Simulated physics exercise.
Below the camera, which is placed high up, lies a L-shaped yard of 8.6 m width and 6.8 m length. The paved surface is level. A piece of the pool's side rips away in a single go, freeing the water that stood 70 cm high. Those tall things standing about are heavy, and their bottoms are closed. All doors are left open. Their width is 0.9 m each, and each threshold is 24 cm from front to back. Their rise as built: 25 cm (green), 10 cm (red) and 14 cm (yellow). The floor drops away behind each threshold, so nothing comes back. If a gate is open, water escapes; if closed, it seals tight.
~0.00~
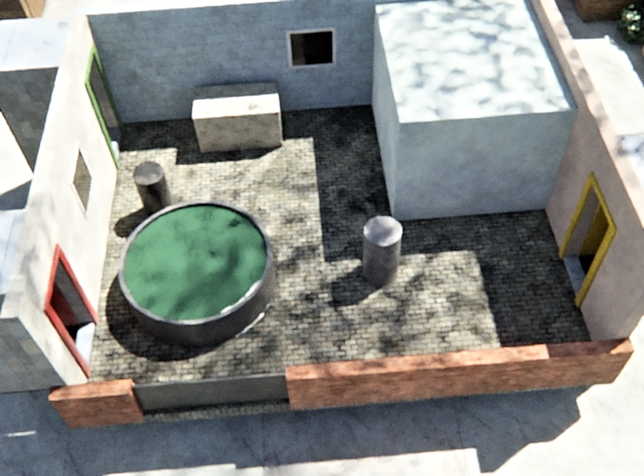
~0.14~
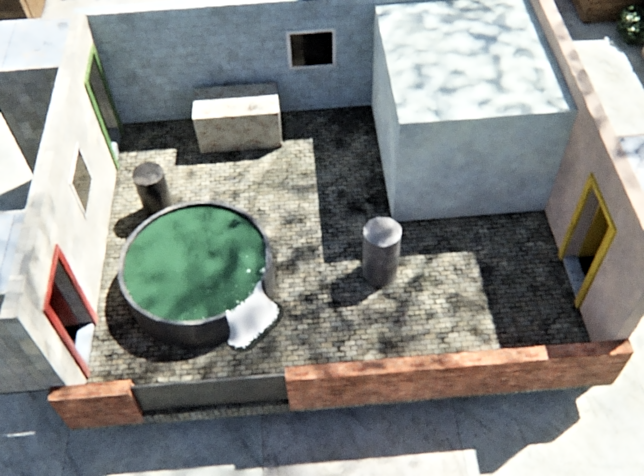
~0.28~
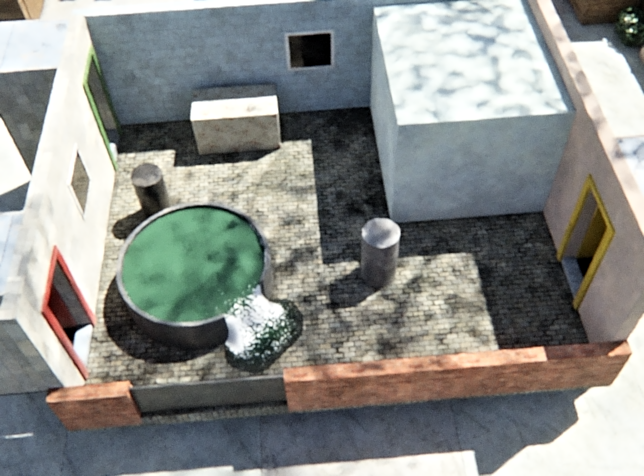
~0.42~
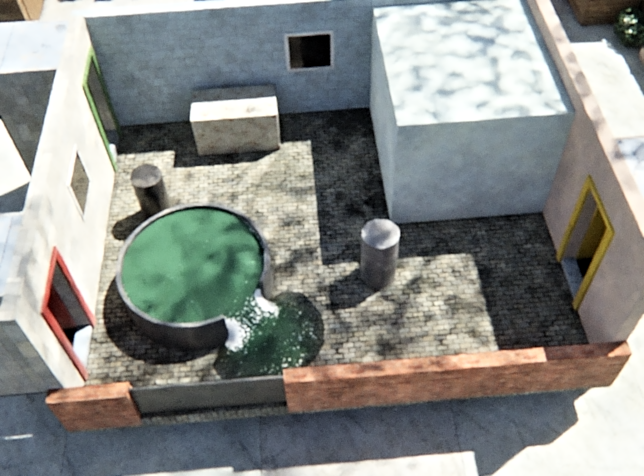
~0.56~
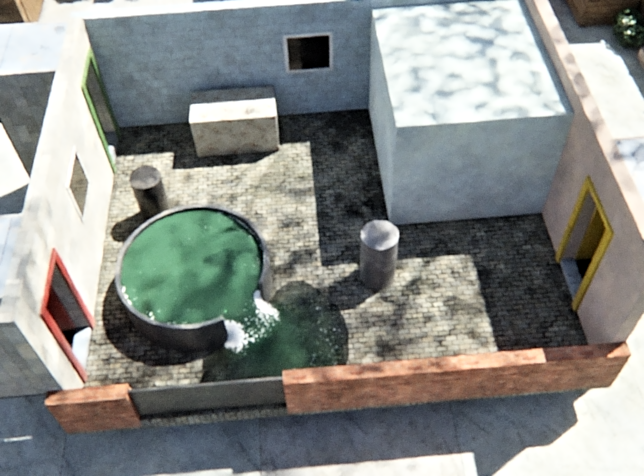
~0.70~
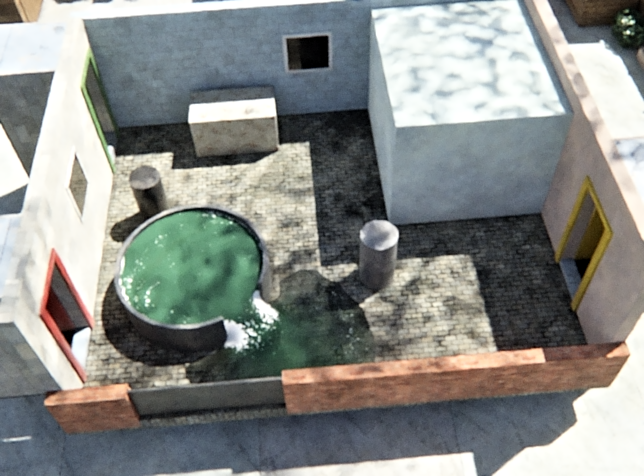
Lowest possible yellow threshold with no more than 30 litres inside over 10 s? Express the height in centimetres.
I would say 20 cm.
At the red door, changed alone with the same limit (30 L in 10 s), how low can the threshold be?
For the red door, about 6.5 cm.
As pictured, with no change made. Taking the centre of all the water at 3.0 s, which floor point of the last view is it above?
Approximately (275, 311).
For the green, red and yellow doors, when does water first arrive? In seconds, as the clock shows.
Arrival times: Green 6.5 seconds, red 2.6 seconds, yellow 2.4 seconds.
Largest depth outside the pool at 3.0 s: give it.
I'd estimate roughly 34 cm.
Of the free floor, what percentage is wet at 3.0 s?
Roughly 40 percent.
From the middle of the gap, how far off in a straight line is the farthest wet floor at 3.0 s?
About 6.0 m.
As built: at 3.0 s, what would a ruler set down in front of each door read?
Door by door in cm - green 0, red 12, yellow 25.
After 1.4 s water covers 20 % of the floor, deepest (40 cm) near (277, 395); it has not reached the yellow door.
After 3.0 s water covers 40 % of the floor, deepest (34 cm) near (572, 350); 25 cm at the yellow door, 6 litres in over its 14 cm threshold.
After 10.0 s water covers 85 % of the floor, deepest (16 cm) near (450, 380); 15 cm at the yellow door, 128 litres in over its 14 cm threshold.
At the yellow door as built, the water arrived by 2.5 s and peaked near 26 cm at 3.2 s.
With a threshold of 16.5 cm, 75 litres would have come in within the 10 s; with 22.5 cm, 14 litres. So under 30 litres takes about 20 cm.
